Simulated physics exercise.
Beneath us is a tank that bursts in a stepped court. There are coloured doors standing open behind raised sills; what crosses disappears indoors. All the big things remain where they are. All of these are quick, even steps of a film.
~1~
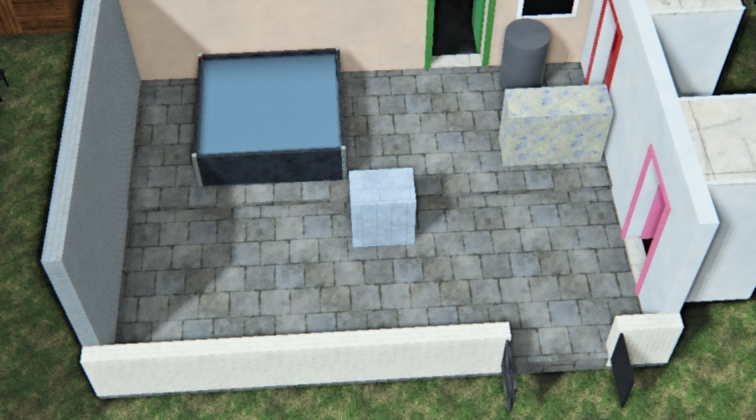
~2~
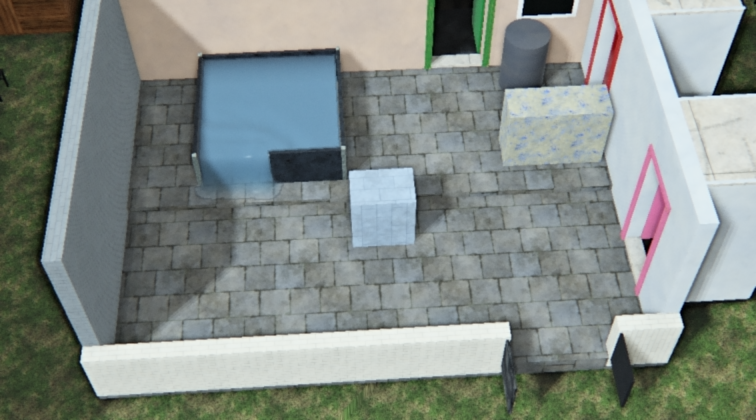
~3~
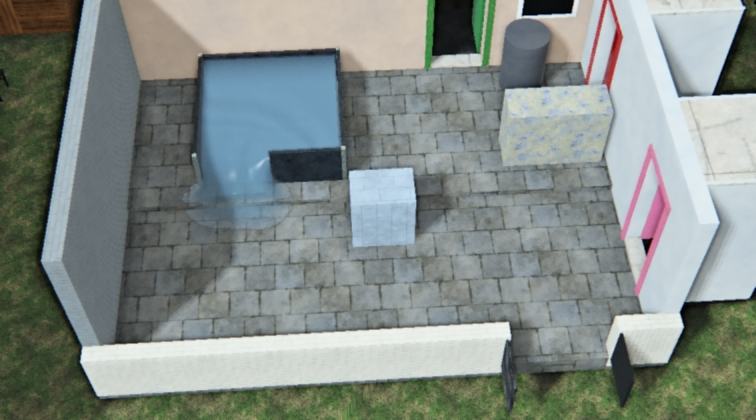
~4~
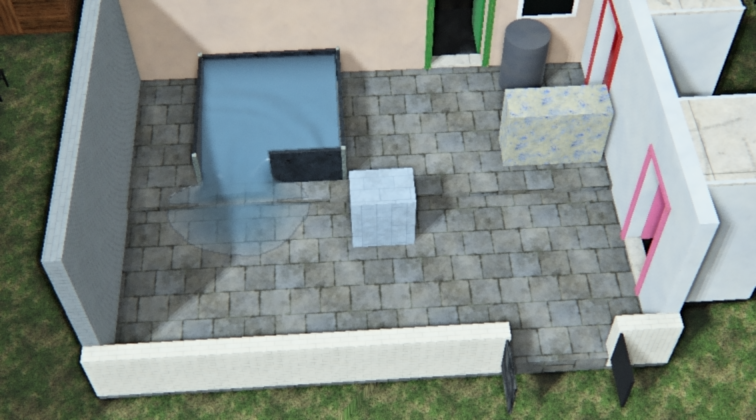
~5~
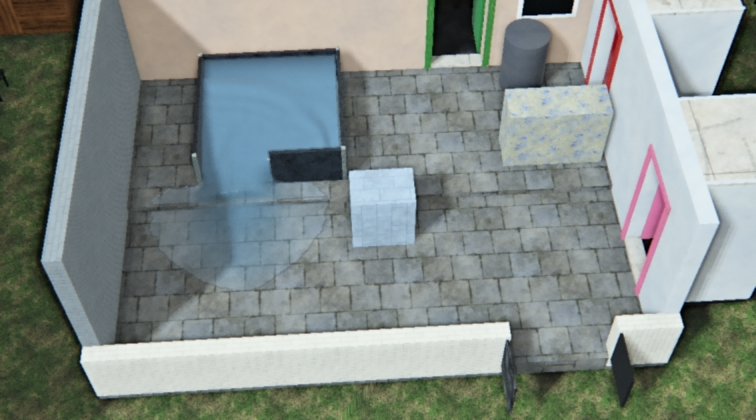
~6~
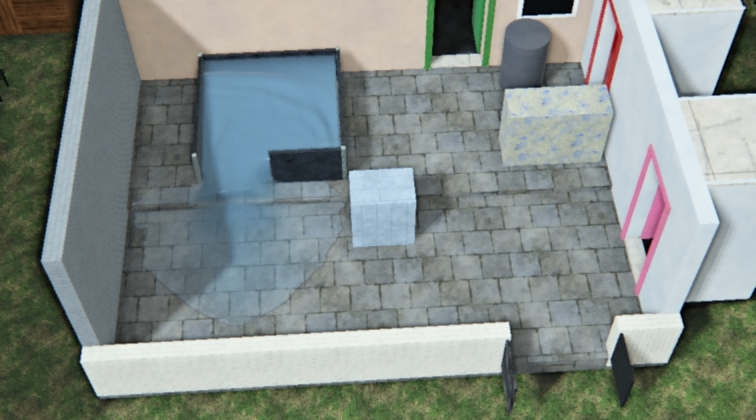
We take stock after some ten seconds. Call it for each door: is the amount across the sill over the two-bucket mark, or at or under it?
My call: The pink door over the mark, the red door at or under the mark, the green door at or under the mark.
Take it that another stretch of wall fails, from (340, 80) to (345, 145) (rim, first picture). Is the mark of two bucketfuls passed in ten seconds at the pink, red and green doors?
Then: Pink door floods; red door goes over; green door lets more in.
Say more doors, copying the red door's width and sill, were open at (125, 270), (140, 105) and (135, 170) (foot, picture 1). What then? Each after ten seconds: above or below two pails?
Result per door, in the listed order - above the line, below the line, below the line.
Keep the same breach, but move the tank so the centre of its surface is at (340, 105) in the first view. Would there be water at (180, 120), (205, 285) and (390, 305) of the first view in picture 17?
The three spots read left dry, swamped, swamped.
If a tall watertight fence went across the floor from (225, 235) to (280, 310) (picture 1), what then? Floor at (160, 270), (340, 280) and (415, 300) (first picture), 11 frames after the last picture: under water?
Reading them off in sequence: Swamped, swamped, swamped.
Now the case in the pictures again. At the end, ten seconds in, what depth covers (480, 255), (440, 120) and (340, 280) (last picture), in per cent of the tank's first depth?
In the order asked, some 12, 0 and 10 in a hundred.
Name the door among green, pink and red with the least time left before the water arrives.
The pink door.
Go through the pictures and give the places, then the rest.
The open tank at (270, 104) is whole and still, in the first picture.
The front is at (277, 190), out from the gap at (237, 174), in the second picture.
The front is at (274, 222), out from the gap at (237, 175), in the third picture.
Water pours out at (237, 175) and has run to (258, 251), in the fourth picture.
Water pours out at (237, 175) and has run to (250, 284), in the fifth picture.
Water pours out at (237, 175) and has run to (245, 319), in the sixth picture.
A moment on, water covers 30 % of the floor; the pink door not reached, the red door not reached, the green door not reached.
Next, water covers 30 % of the floor; the pink door not reached, the red door not reached, the green door not reached.
Then, water covers 45 % of the floor; the pink door not reached, the red door not reached, the green door not reached.
Later, water covers 65 % of the floor; the pink door over two buckets in, the red door not reached, the green door not reached.
In the end, water covers 70 % of the floor; the pink door far over two buckets in, the red door wet at the sill, nothing in, the green door not reached.
